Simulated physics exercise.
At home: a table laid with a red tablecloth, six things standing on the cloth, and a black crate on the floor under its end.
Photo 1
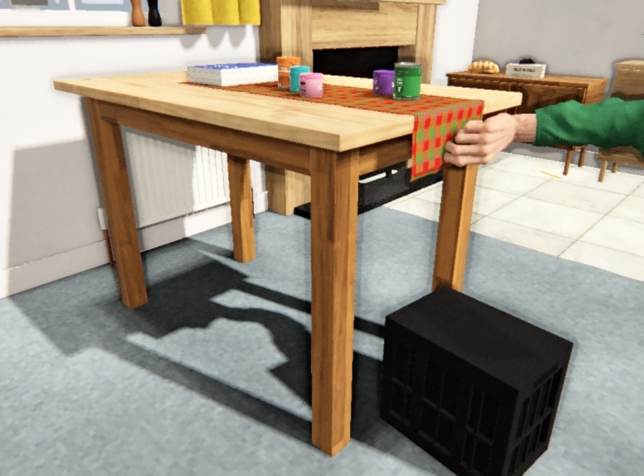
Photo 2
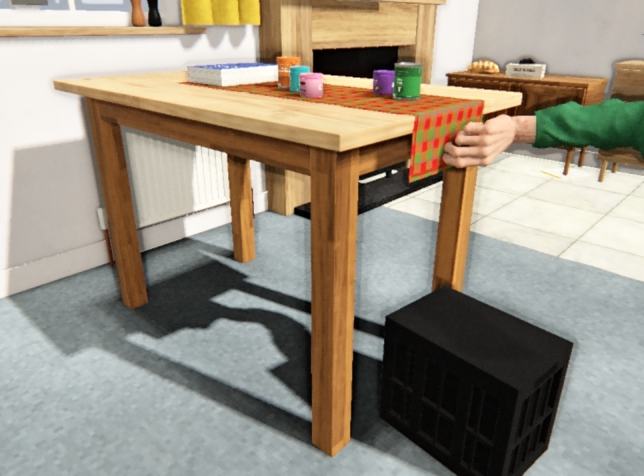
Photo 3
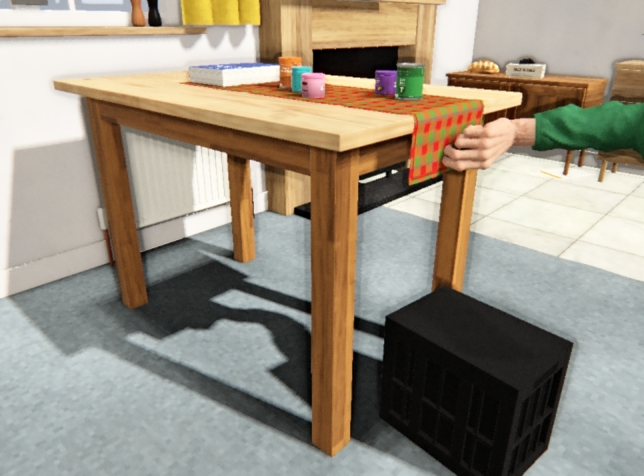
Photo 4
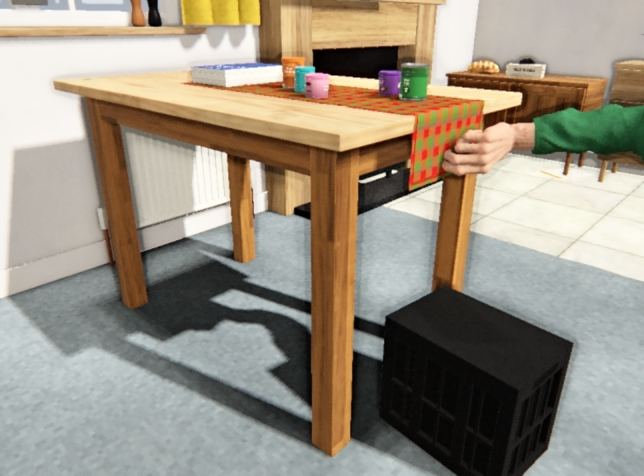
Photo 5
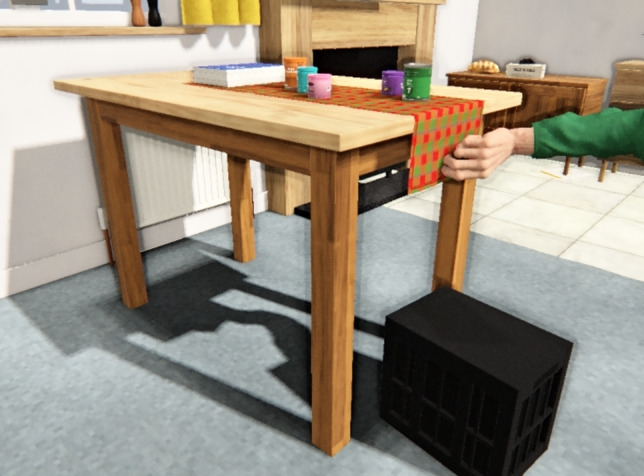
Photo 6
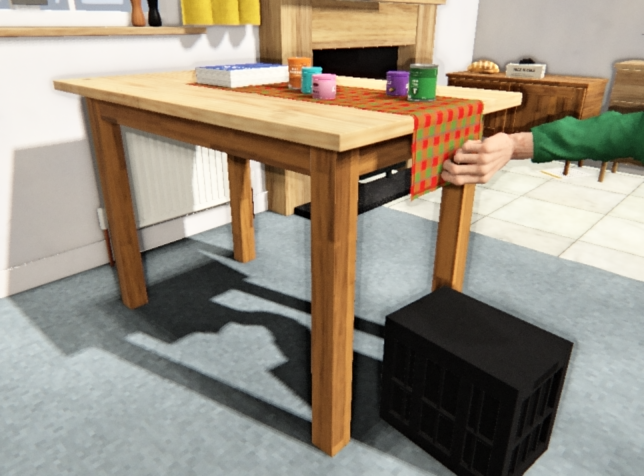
In a room with a wooden table, a green-sleeved hand at the right end draws the red checked cloth slightly downward over the edge, and the colourful pots and white box on it shift slightly right above a black crate.
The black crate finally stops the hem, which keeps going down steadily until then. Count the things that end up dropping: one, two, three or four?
Three things drop off.
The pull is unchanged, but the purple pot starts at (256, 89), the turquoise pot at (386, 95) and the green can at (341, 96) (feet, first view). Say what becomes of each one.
In the end the purple pot is still on top, the turquoise pot is no longer on top, and the green can is no longer on top.
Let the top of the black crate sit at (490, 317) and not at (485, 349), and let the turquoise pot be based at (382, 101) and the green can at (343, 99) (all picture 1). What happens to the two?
As for the turquoise pot, it leaves the top; as for the green can, it leaves the top.
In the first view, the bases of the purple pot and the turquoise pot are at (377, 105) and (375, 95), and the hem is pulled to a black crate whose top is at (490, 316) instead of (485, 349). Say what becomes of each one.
Outcome for the purple pot: It is lost. Outcome for the turquoise pot: It is lost.
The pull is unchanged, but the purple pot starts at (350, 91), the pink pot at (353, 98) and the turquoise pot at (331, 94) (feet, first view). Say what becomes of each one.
For the purple pot it's falling, for the pink pot it's falling, for the turquoise pot it's falling.
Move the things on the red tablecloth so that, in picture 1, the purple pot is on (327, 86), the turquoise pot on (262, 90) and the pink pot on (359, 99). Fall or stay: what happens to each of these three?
Purple pot safe, turquoise pot safe, pink pot lost.
Soon after, hem near (441, 237); all still up.
Then, hem on the crate; green can, purple pot and pink pot gone.
At rest, hem on the crate; green can, purple pot and pink pot gone. The answer is three.
